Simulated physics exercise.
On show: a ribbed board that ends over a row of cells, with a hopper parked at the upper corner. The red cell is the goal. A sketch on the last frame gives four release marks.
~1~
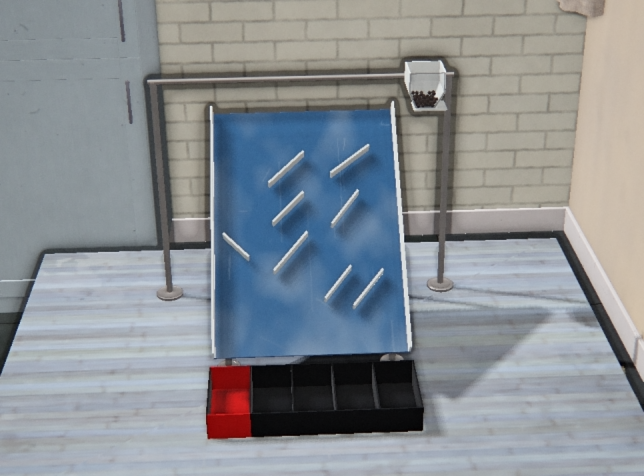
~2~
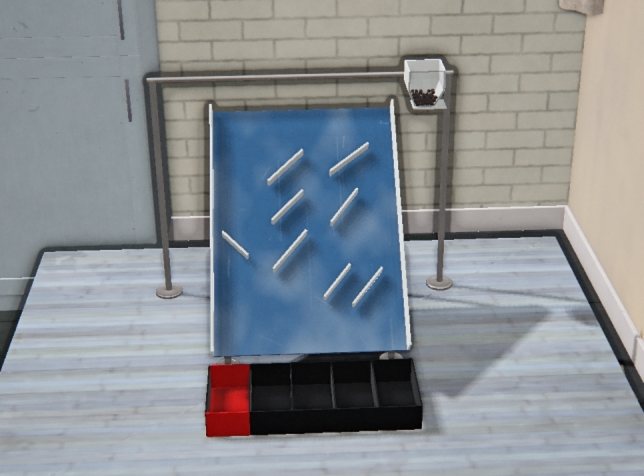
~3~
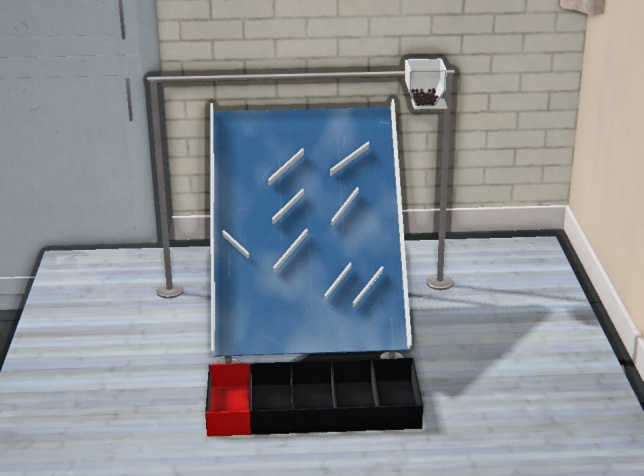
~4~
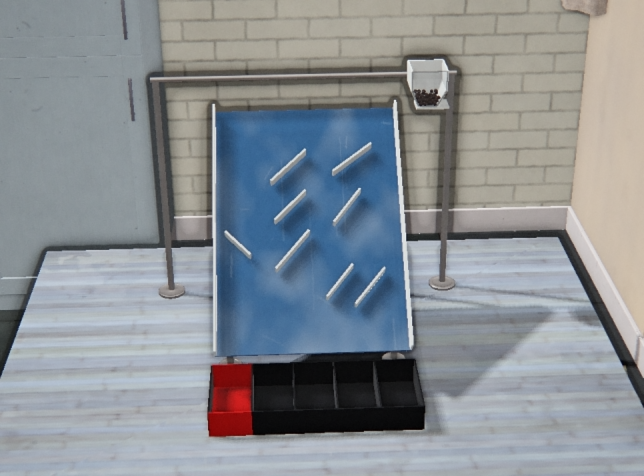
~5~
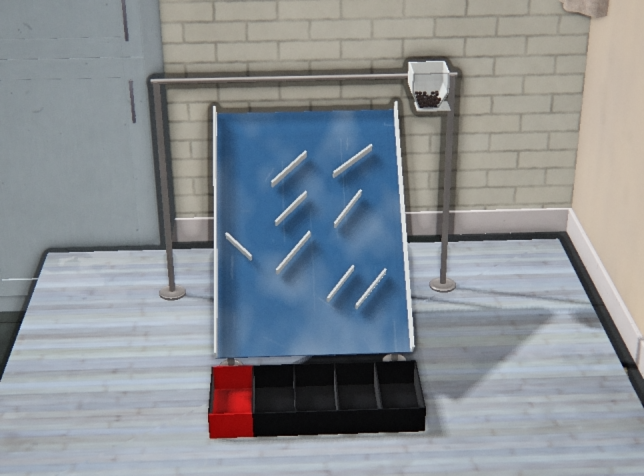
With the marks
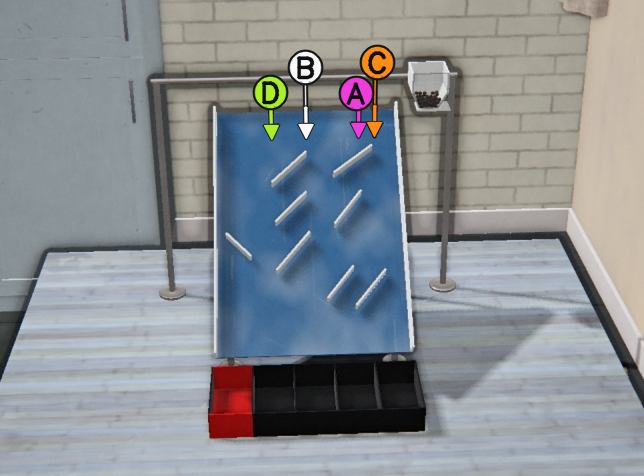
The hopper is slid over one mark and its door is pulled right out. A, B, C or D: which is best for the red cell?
Mark A.
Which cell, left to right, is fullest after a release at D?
It is the second one.
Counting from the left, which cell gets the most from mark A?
The first from the left.
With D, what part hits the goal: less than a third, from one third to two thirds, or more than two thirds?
Less than a third.
On the marked copy, mark A meets the board at (358, 132); mark B meets the board at (306, 133); mark C meets the board at (374, 131); mark D meets the board at (271, 134).
Choosing A, about a third in the red cell, about a third in other cells, about a quarter outside the box.
Choosing B, about a quarter in the red cell, about half in other cells, about a third outside the box.
Choosing C, about a quarter in the red cell, about half in other cells, about a third outside the box.
Choosing D, a small part in the red cell, about half in other cells, about a third outside the box.
